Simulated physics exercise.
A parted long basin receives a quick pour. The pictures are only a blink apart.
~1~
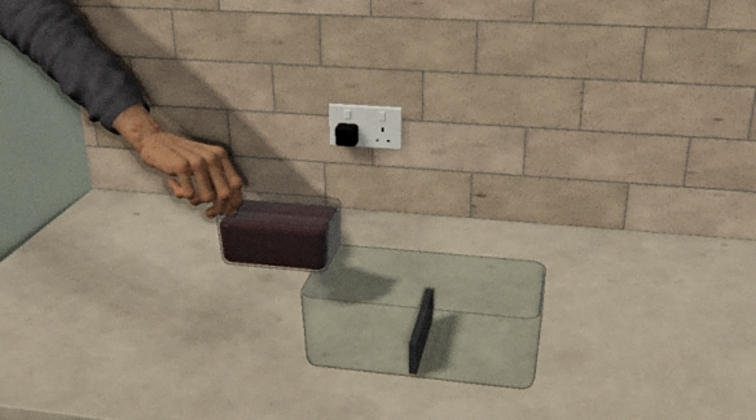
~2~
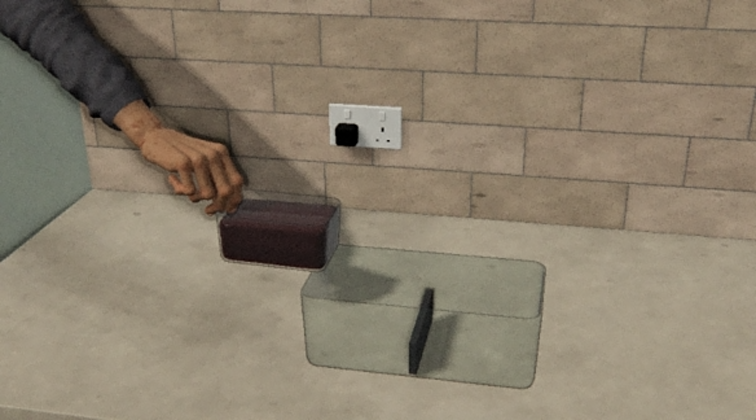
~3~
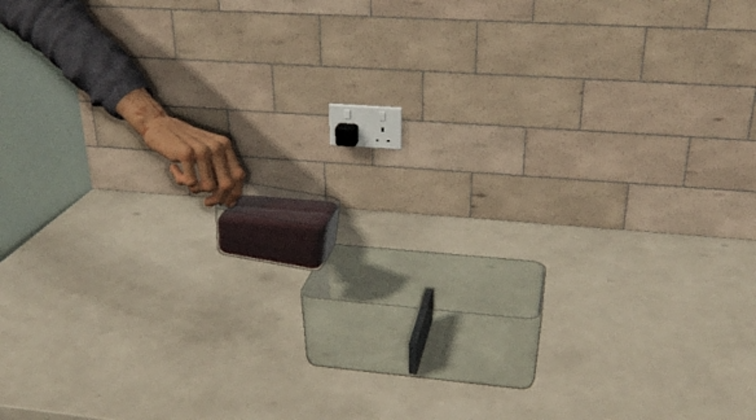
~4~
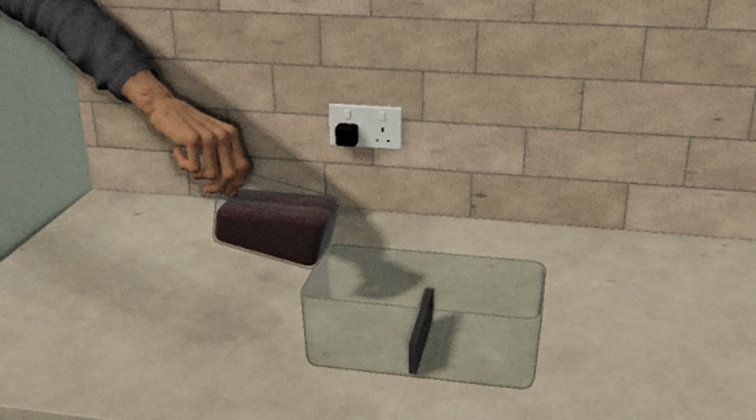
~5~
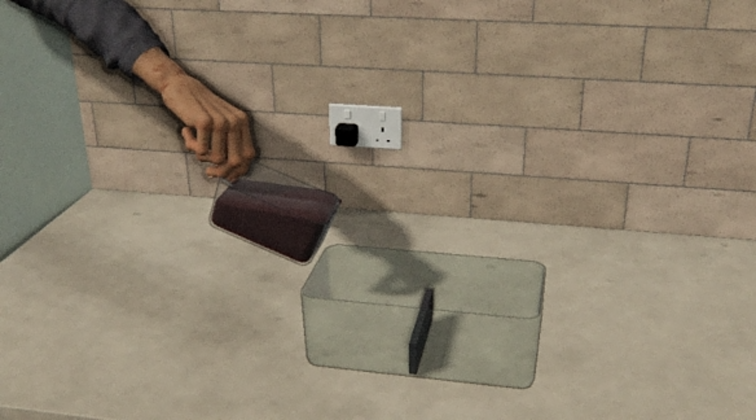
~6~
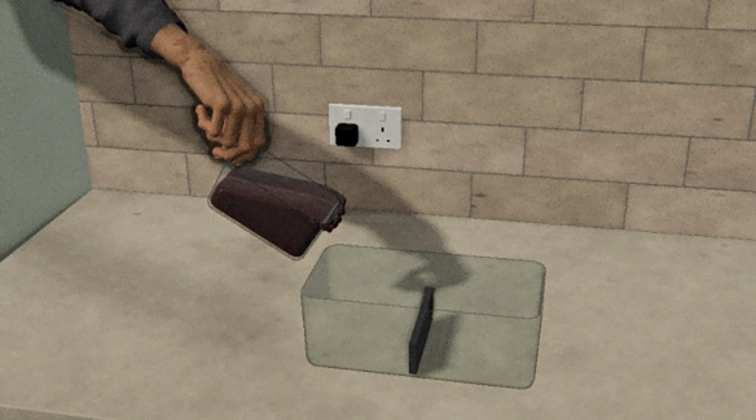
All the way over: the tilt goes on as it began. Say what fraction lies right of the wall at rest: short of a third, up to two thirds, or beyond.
Seems the share right of the wall stays inside the range of a third to two thirds.
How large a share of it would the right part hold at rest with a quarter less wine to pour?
It works out near 30 percent.
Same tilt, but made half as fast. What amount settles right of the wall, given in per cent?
About 20 per cent.
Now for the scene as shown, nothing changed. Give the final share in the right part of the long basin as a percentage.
That share comes out near 45 percent.
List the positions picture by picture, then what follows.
In the first picture, tilt 0°; pouring edge (334, 214); surface from (229, 210) to (334, 219); the long basin's rim runs from (314, 270) to (543, 291); the wall's top is at (422, 316).
In the second picture, tilt 1°; pouring edge (334, 214); surface from (229, 209) to (334, 217).
In the third picture, tilt 6°; pouring edge (334, 214); surface from (228, 205) to (333, 213).
In the fourth picture, tilt 12°; pouring edge (334, 214); surface from (226, 199) to (334, 209).
In the fifth picture, tilt 21°; pouring edge (333, 214); surface from (225, 189) to (333, 207); 3 per cent is over the edge.
In the sixth picture, tilt 31°; pouring edge (333, 214); surface from (224, 176) to (332, 205); 6 per cent is over the edge.
A moment on, the oblong tub is tipped on its side and 38 per cent is still to pour, 15 is left of the wall and 0 right of it.
Next, the oblong tub is tipped on its side and 5 per cent is still to pour, 38 is left of the wall and 46 right of it.
Then the oblong tub is tipped on its side and 1 per cent is still to pour, 47 is left of the wall and 38 right of it.
Later the oblong tub is tipped on its side and 0 per cent is still to pour, 52 is left of the wall and 45 right of it.
At rest 53 per cent lies left of the wall, 45 right of it and 2 outside.
